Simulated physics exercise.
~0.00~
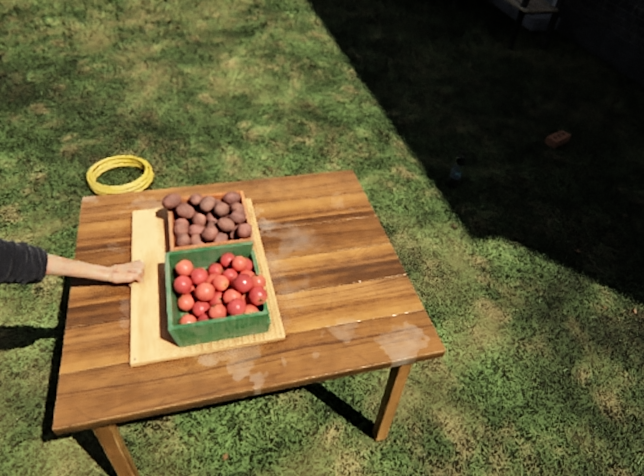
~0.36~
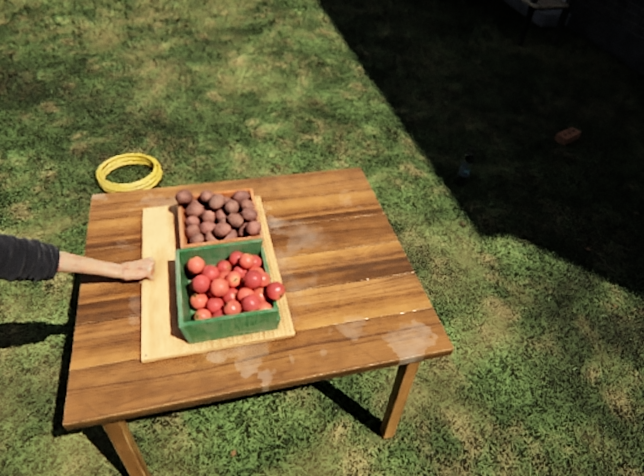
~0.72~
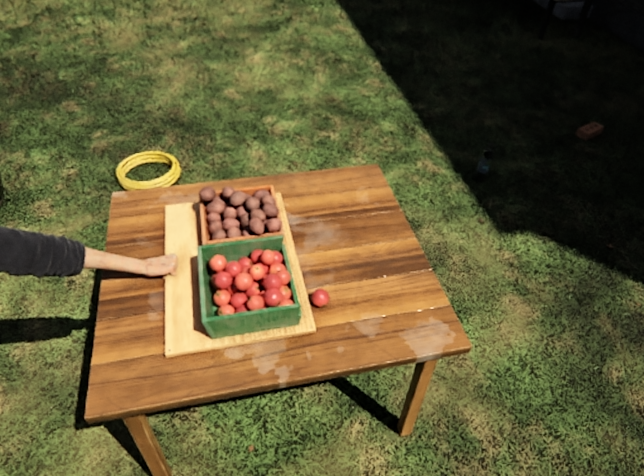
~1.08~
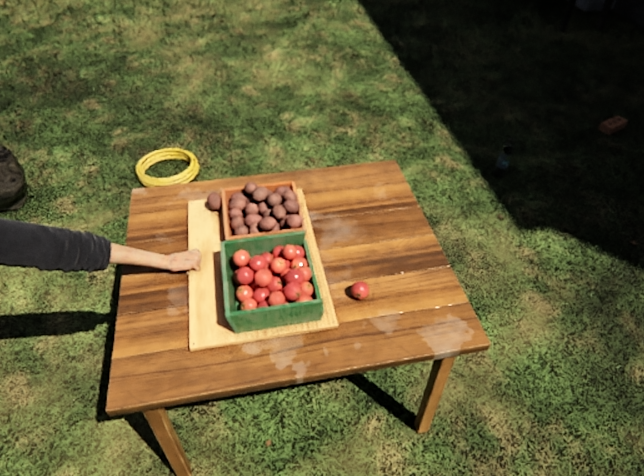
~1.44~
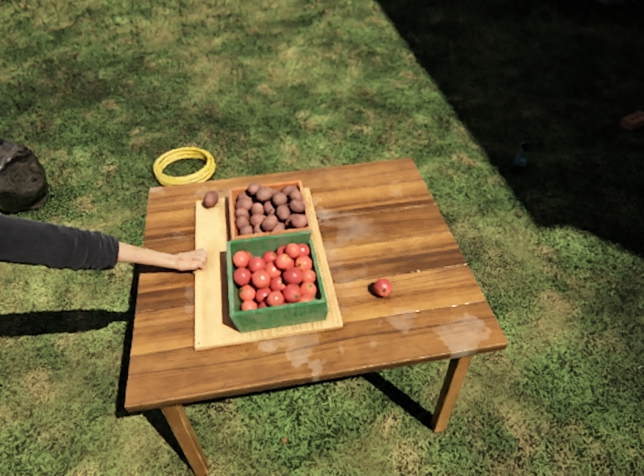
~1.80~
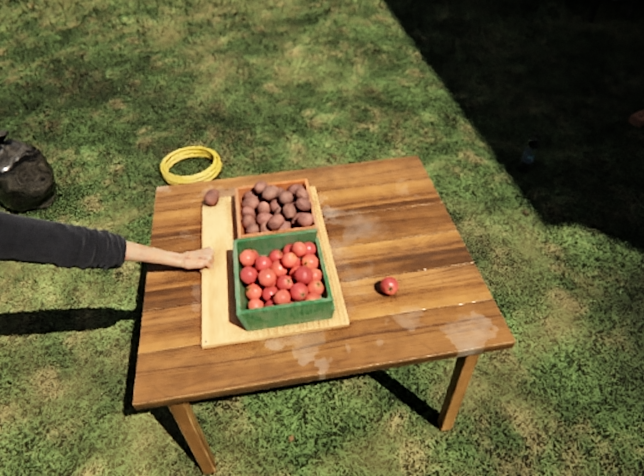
A hand shook a board holding two open boxes on a wooden table outdoors, and a round red piece tumbled from the green box and rolled right, then a dark potato left the orange box, both ending up lying outside.
